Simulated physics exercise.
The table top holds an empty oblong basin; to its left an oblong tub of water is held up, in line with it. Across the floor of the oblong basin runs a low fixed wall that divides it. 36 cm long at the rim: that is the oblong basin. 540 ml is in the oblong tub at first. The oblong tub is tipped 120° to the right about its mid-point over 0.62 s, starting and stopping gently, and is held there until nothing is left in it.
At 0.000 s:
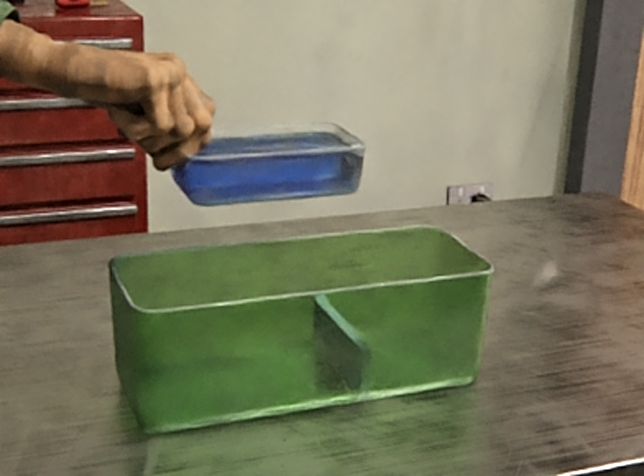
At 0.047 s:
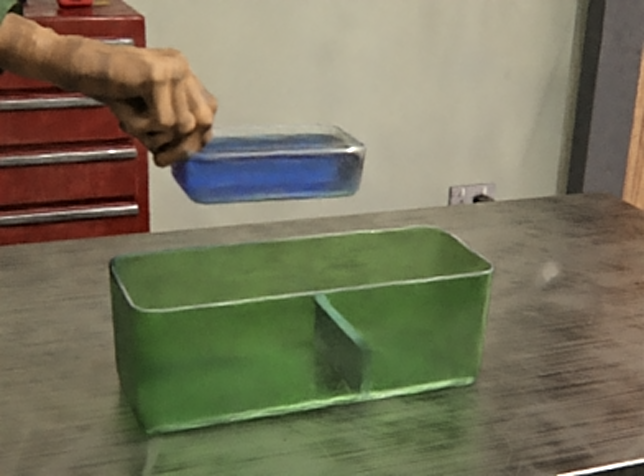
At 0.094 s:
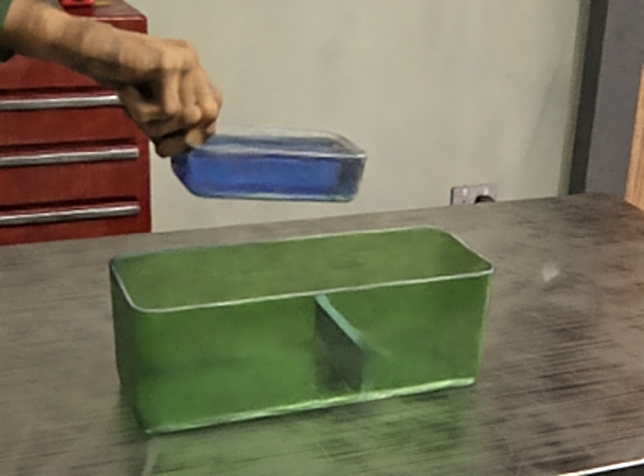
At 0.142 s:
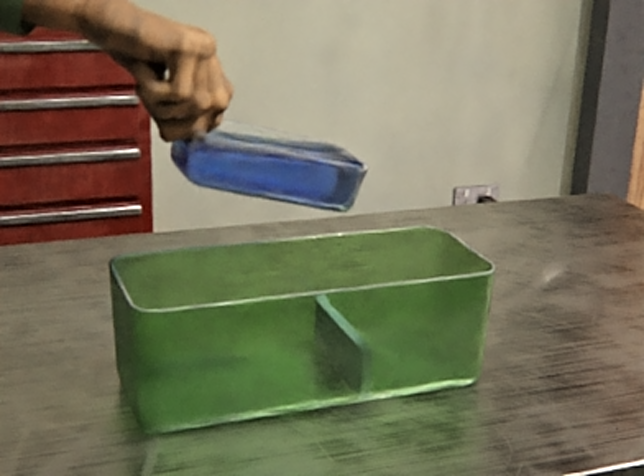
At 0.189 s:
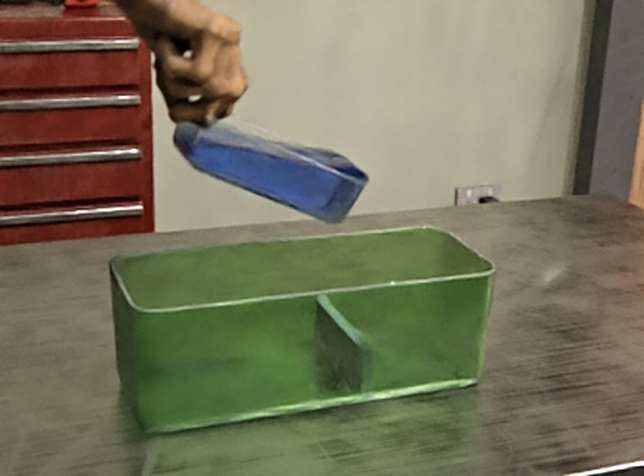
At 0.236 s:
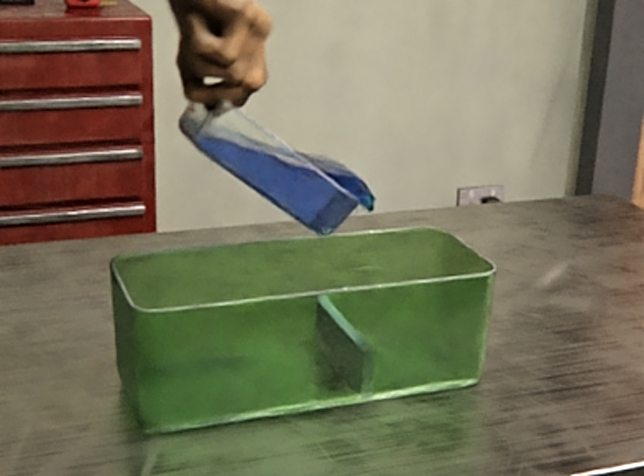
The video shows a hand holding a clear tub of blue water above an empty green basin with a low divider on a dark table, then tilting it steadily down to the right until water begins pouring over its right rim.
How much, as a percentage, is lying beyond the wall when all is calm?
Around 74 per cent lies beyond the wall.
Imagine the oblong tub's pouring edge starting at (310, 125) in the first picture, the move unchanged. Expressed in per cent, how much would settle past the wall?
It would then come to around 50 percent.
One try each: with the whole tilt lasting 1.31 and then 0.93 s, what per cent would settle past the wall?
It comes to 85 per cent, and then 85 per cent.
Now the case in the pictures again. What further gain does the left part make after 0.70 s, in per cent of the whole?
Some 10 per cent.
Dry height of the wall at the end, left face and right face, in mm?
Left side: Around 48 mm. Right side: Around 28 mm.
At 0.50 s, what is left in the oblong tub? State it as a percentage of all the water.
I reckon about 4 in a hundred is still held.
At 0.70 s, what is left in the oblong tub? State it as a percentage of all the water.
Share remaining: Approx. 0 %.
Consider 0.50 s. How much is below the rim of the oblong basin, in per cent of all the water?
Roughly 92 per cent.
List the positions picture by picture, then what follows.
In the first frame, it leans 0°; its right rim is at (351, 136); the water meets the walls at (178, 152) and (345, 141); the oblong basin's rim runs from (120, 286) to (466, 248); the wall's top is at (341, 324).
In the second frame, it leans 2°; its right rim is at (351, 138); the water meets the walls at (179, 150) and (346, 143).
In the third frame, it leans 7°; its right rim is at (353, 146); the water meets the walls at (180, 145) and (347, 146).
In the fourth frame, it leans 15°; its right rim is at (353, 158); the water meets the walls at (183, 140) and (350, 152).
In the fifth frame, it leans 25°; its right rim is at (351, 174); the water meets the walls at (183, 135) and (325, 155); 5 per cent is over the edge.
In the sixth frame, it leans 38°; its right rim is at (345, 193); the water meets the walls at (189, 127) and (316, 162); 14 per cent is over the edge.
After 0.50 s the tilt is 109° and 4 per cent is still to pour, 8 is left of the wall and 84 right of it.
After 0.70 s the tilt is 120° and 0 per cent is still to pour, 13 is left of the wall and 71 right of it.
After 0.90 s the tilt is 120° and 0 per cent is still to pour, 16 is left of the wall and 80 right of it.
After 1.12 s the tilt is 120° and 0 per cent is still to pour, 21 is left of the wall and 75 right of it.
In the end 22 per cent lies left of the wall, 74 right of it and 3 outside.
